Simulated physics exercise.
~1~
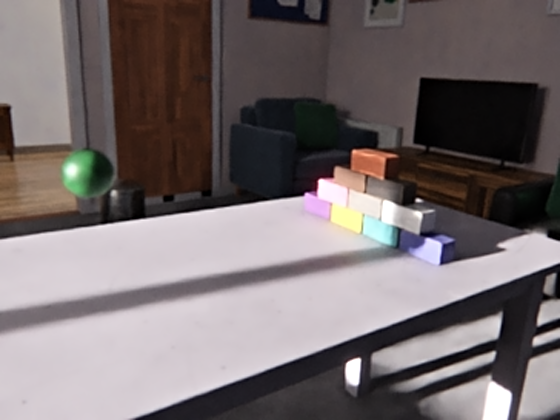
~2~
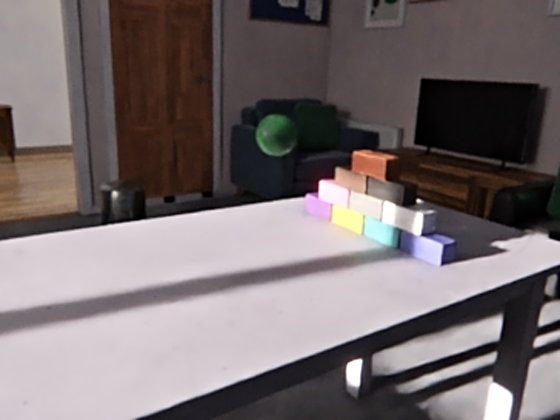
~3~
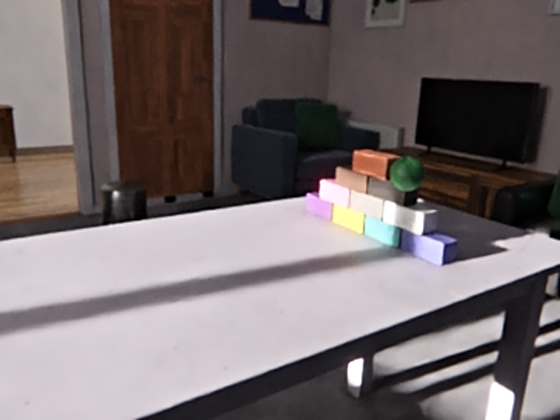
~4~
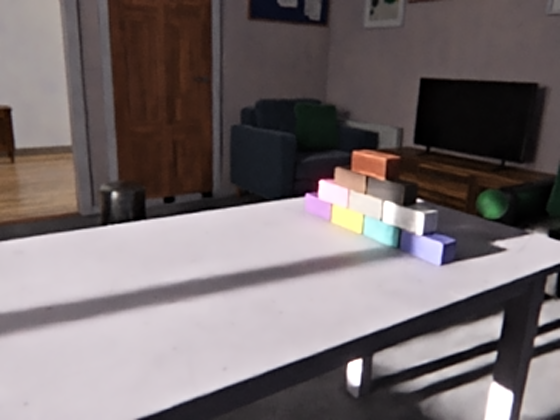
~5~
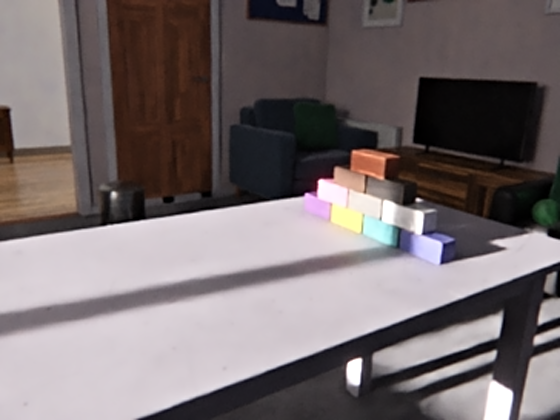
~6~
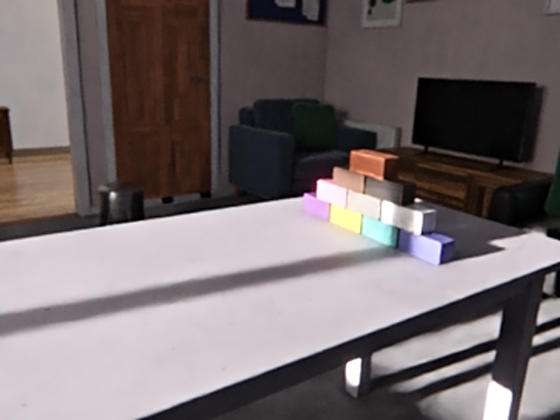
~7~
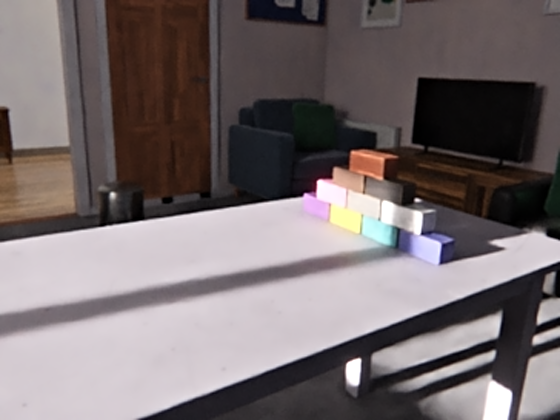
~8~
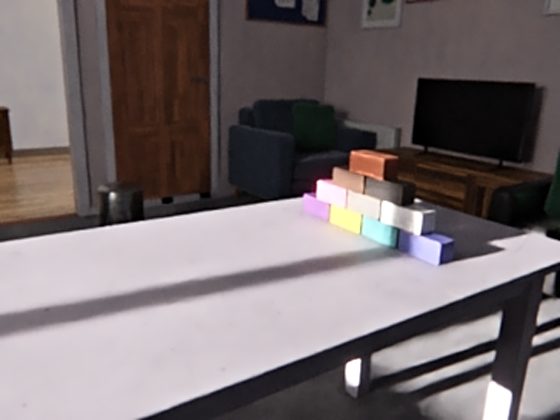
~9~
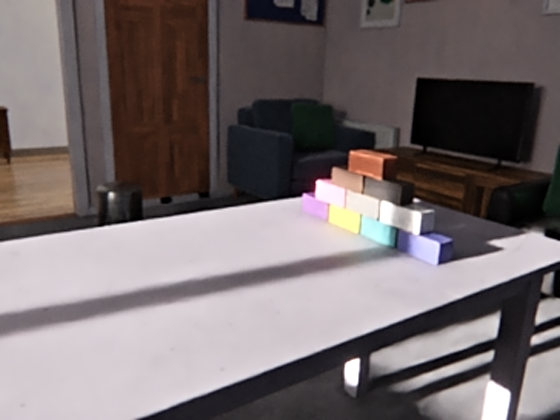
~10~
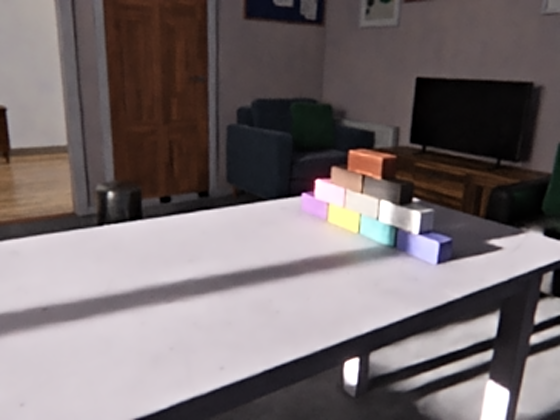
In this clip, a green ball travels from left to right past a small stepped pile of colourful blocks on a white table in a living room, dropping lower before leaving view at the right, while the pile remains standing undisturbed to the end.
